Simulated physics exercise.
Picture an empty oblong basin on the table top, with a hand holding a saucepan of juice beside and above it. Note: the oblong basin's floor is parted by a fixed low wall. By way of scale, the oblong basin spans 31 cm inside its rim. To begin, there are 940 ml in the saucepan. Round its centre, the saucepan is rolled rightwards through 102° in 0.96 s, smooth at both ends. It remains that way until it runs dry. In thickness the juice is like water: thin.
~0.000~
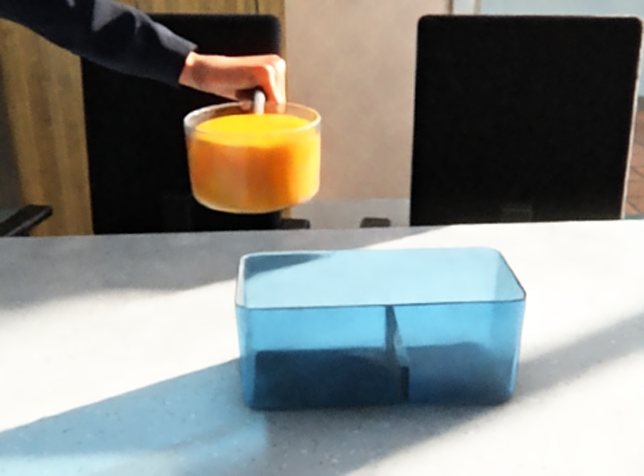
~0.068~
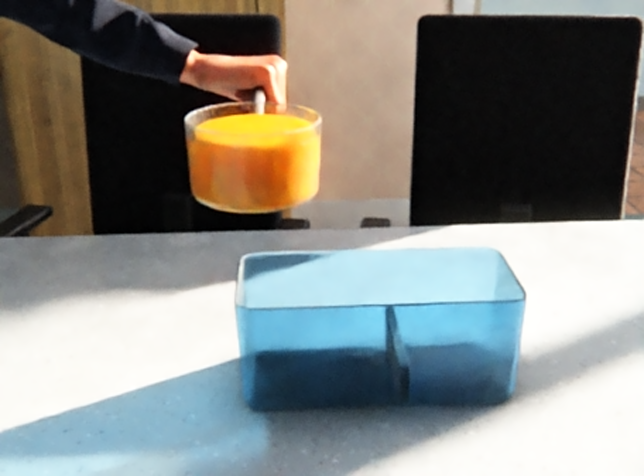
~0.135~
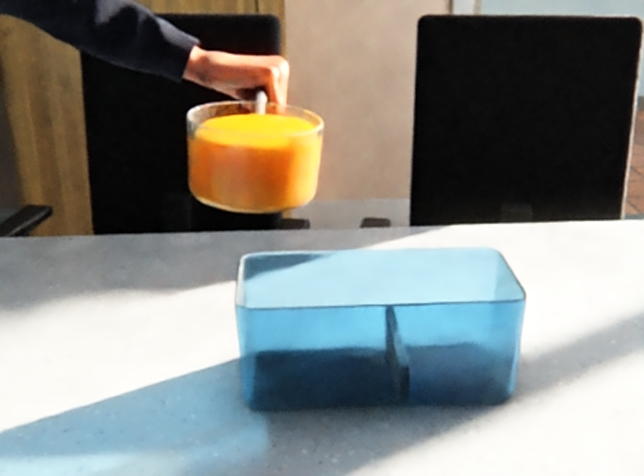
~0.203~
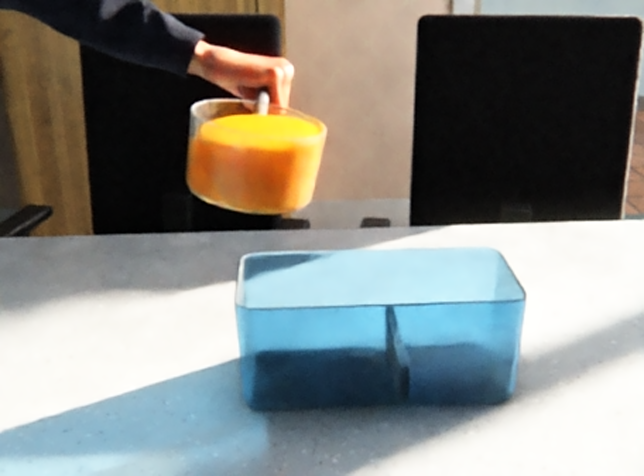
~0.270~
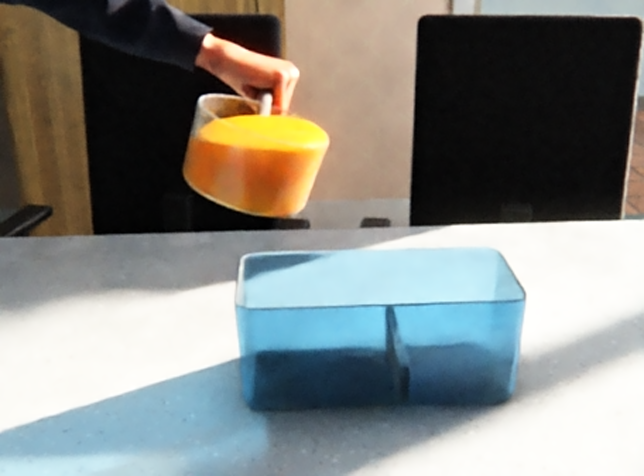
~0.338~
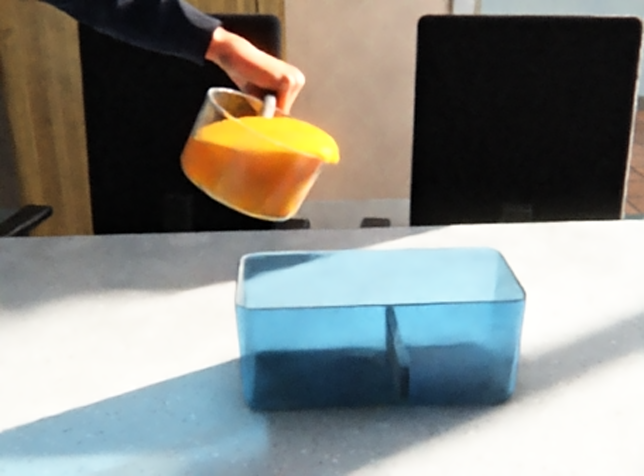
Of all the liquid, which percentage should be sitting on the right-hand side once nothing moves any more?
Around 39 per cent should be sitting there.
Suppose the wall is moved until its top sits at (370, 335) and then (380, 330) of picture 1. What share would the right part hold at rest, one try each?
One try each: Around 70 percent and then around 55 percent.
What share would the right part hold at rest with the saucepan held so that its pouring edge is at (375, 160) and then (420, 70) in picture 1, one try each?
The first try gives 75 percent and the second 70 percent.
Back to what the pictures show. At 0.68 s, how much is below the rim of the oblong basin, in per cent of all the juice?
About 26 per cent.
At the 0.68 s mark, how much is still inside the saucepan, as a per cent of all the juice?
Near 40 in a hundred.
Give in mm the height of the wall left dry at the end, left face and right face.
Some 24 mm on the left and 26 mm on the right.
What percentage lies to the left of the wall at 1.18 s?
The fraction is near 58 percent.
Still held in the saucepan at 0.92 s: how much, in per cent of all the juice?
9 %.
Then, 0.68 s in, the tilt is 81° and 40 per cent is still to pour, 11 is left of the wall and 14 right of it.
Then, 0.92 s in, the tilt is 102° and 9 per cent is still to pour, 45 is left of the wall and 38 right of it.
Then, 1.18 s in, the tilt is 102° and 1 per cent is still to pour, 58 is left of the wall and 38 right of it.
Then, 1.46 s in, the tilt is 102° and 0 per cent is still to pour, 60 is left of the wall and 39 right of it.
Finally, 60 per cent lies left of the wall, 39 right of it and 1 outside.
